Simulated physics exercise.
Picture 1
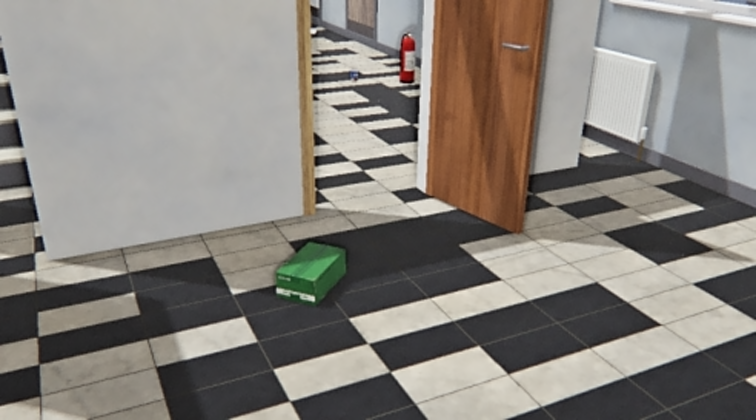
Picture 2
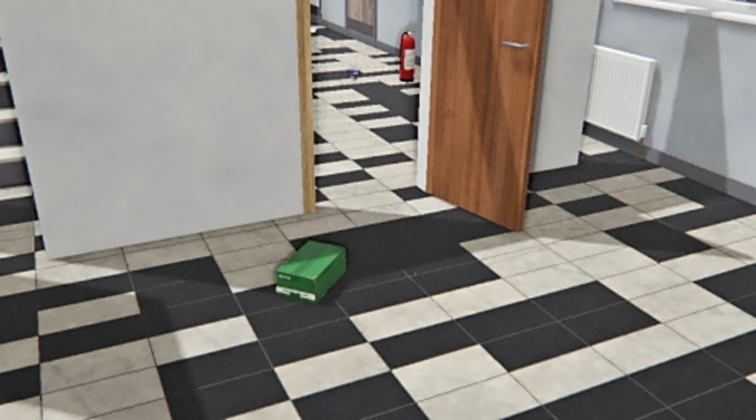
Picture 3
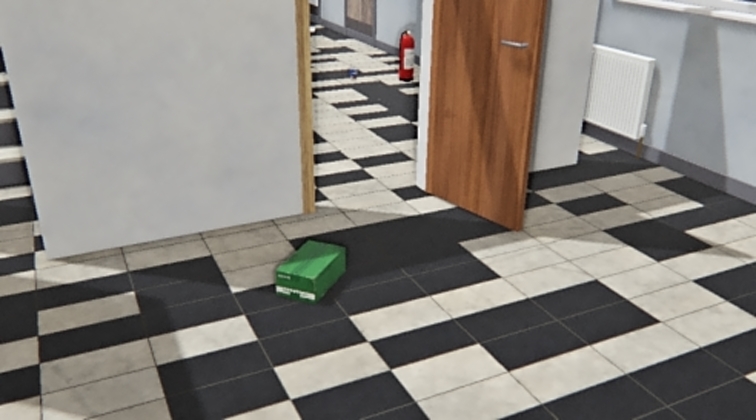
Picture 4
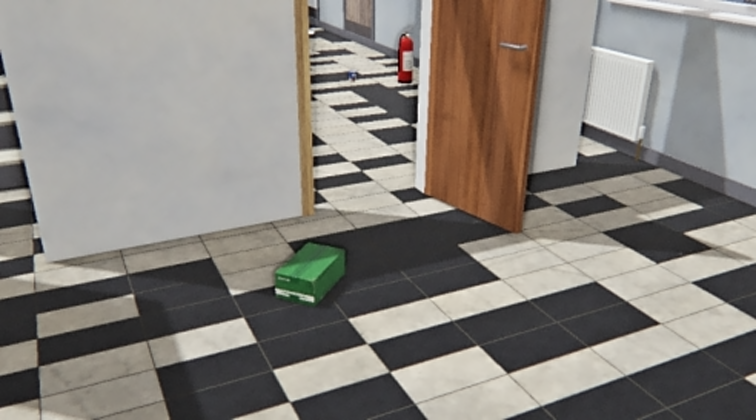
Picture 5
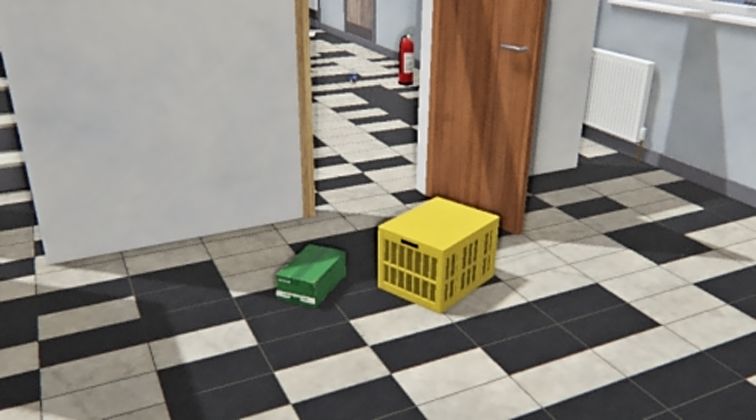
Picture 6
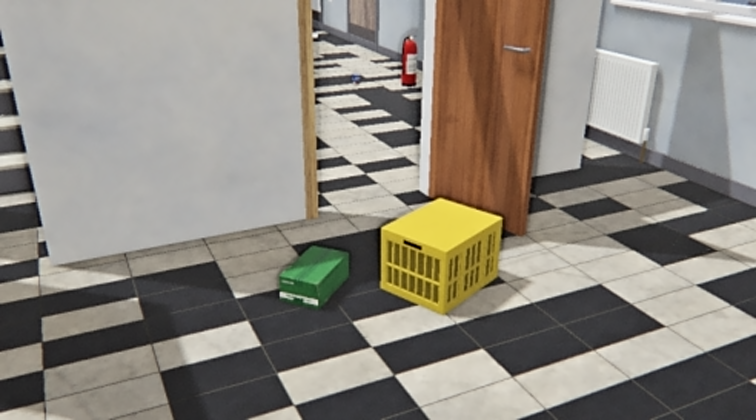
In this clip, a green box sits on a checkered floor near a wide-open wooden door, and nothing noticeably moves until a yellow crate-like chest abruptly appears to the box's right, after which both objects and the door remain still.
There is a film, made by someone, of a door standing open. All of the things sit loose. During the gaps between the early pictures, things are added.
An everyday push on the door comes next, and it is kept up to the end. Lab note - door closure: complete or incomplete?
Complete.
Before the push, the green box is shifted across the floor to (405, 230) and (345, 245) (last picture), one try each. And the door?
Try 1 - gets caught; try 2 - swings fully home.
Then, 0.50 s past the last view, open by 82°.
Then, 0.80 s past the last view, open by 56°.
Then, 1.00 s past the last view, open by 38°.
Then, 1.30 s past the last view, open by 9°.
Finally, open by 0°; both still in place. Final places as the last picture's camera would see them, yellow chest near (441, 253).
